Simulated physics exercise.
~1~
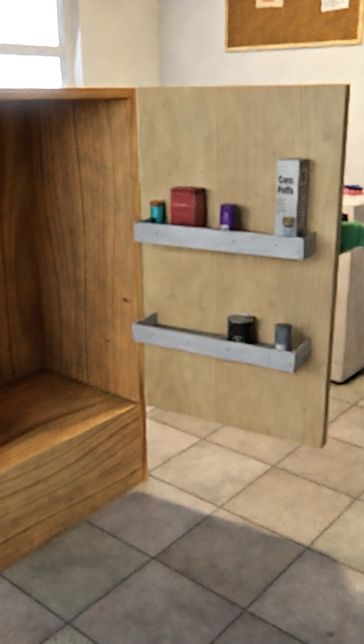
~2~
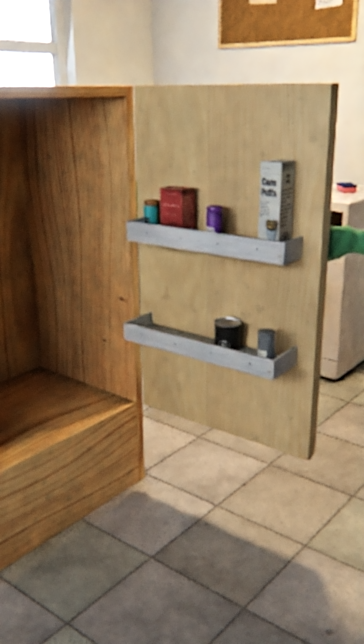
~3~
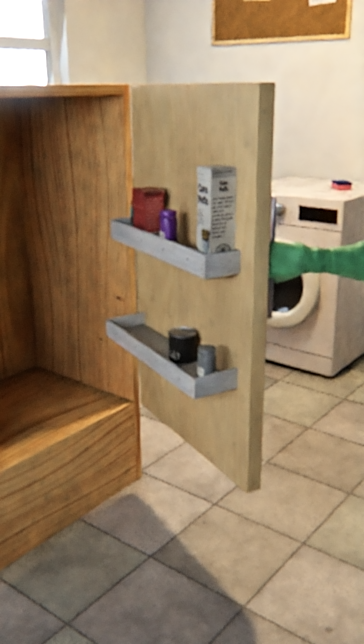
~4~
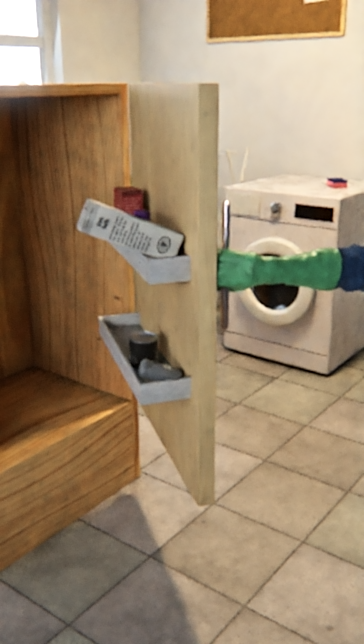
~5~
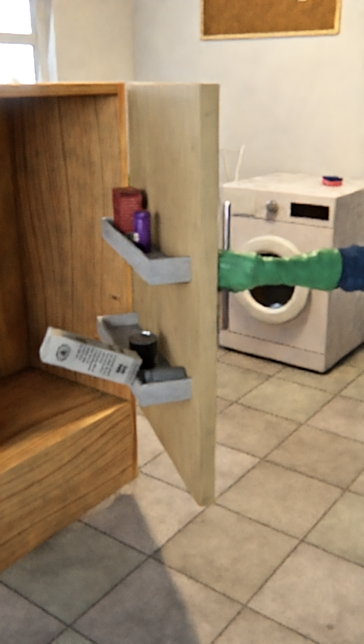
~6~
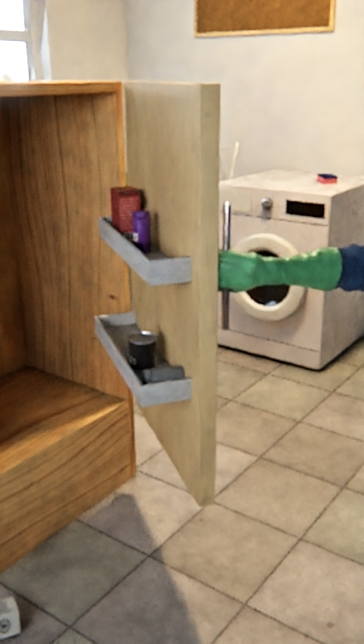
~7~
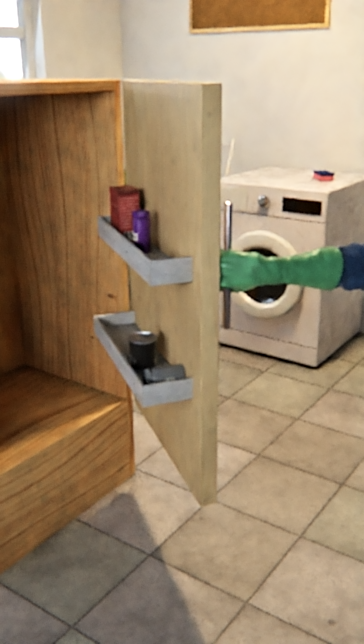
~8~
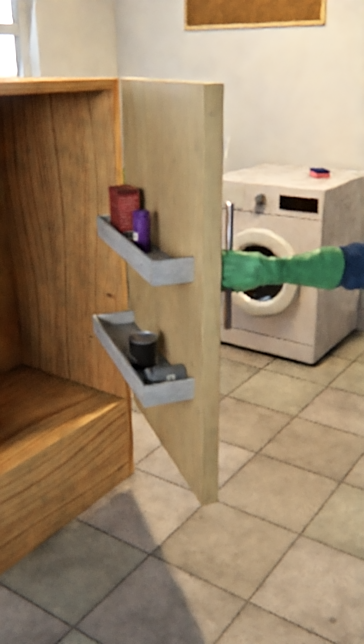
In the video, a green-gloved hand stops a swinging cupboard door with two racks, and the white carton topples from the upper rack and drops out of view at lower left. A small grey container tips over below, while the red carton and purple container stay upright.
